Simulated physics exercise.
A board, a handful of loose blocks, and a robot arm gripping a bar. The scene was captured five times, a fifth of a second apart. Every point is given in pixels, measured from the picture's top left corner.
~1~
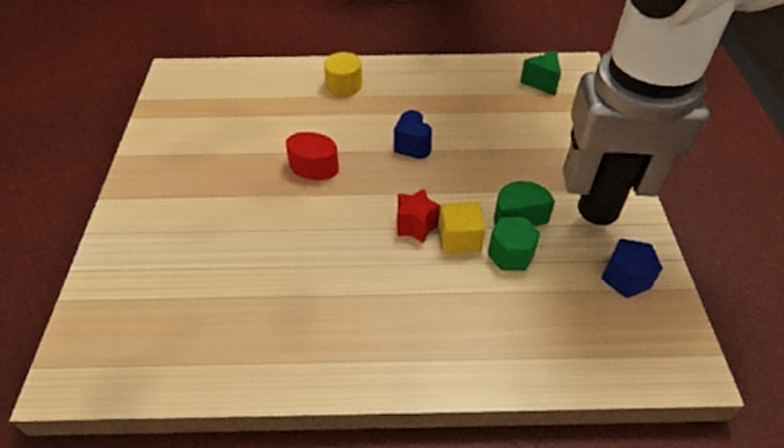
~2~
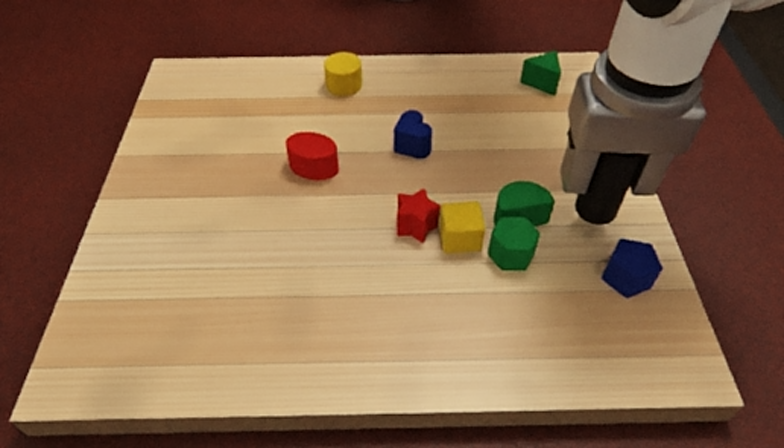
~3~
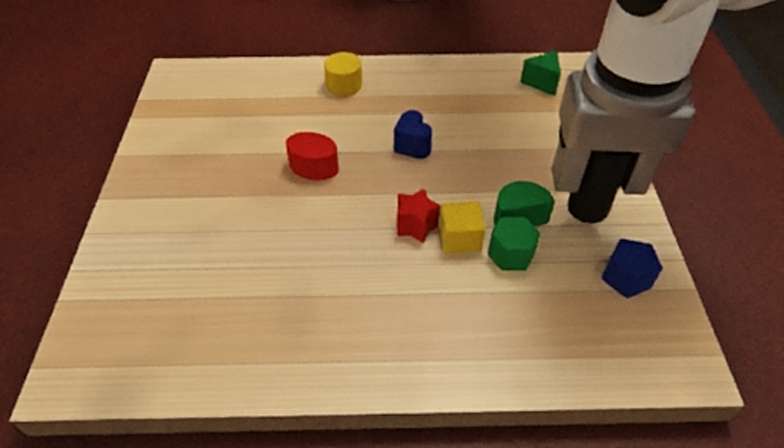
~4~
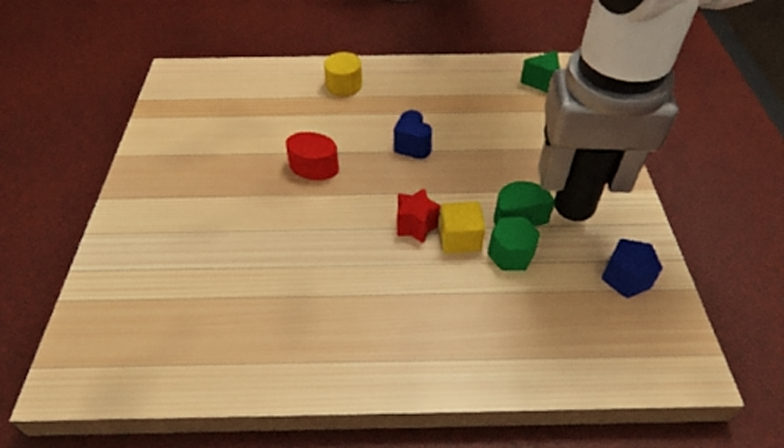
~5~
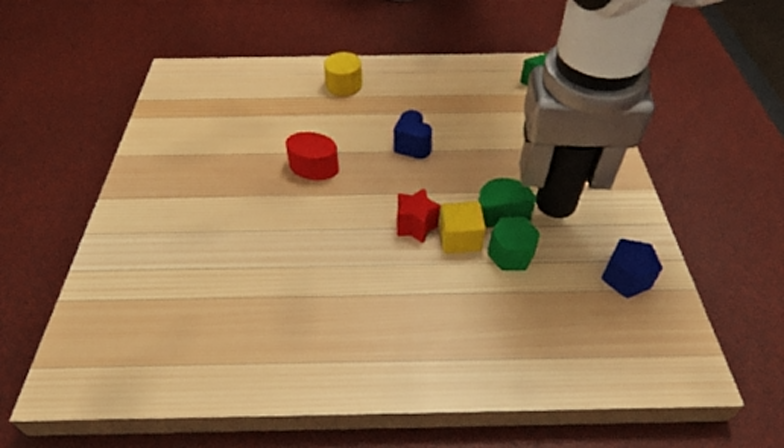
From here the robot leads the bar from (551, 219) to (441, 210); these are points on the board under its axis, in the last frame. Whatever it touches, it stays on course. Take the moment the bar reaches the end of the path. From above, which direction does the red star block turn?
The sense of turning is clockwise.
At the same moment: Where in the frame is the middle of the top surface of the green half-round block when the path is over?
I'd guess (411, 164).
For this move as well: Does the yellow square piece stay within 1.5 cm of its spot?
The answer is no.
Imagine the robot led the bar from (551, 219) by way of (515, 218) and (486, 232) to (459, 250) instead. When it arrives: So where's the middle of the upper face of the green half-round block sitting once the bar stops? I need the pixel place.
I think it will end close to (451, 186).
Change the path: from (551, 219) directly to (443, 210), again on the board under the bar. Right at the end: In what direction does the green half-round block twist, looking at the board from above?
Clockwise rotation.
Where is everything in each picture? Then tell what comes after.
In the first frame, bar tip (598, 211); block tops, red star block (417, 204); yellow square piece (463, 216); green half-round block (524, 194); green hexagon (516, 232).
In the second frame, bar (595, 211); blocks unchanged.
In the third frame, bar (587, 210); blocks unchanged.
In the fourth frame, bar (574, 208); blocks unchanged.
In the fifth frame, bar (556, 205); red star block (417, 204); yellow square piece (463, 216); green half-round block (505, 191); green hexagon (516, 232).
What follows on the original path. One third of the way, bar (517, 202); red star block (406, 205), turned 25° clockwise; yellow square piece (452, 216), turned 40° anticlockwise; green half-round block (469, 183), turned 15° clockwise.
Two thirds of the way, bar (479, 198); red star block (406, 205), turned 25° clockwise; yellow square piece (452, 216), turned 40° anticlockwise; green half-round block (437, 174), turned 35° clockwise.
At the end, bar (442, 195); red star block (404, 205), turned 35° clockwise; yellow square piece (443, 219), turned 75° anticlockwise; green half-round block (411, 164), turned 65° clockwise; green hexagon in place.
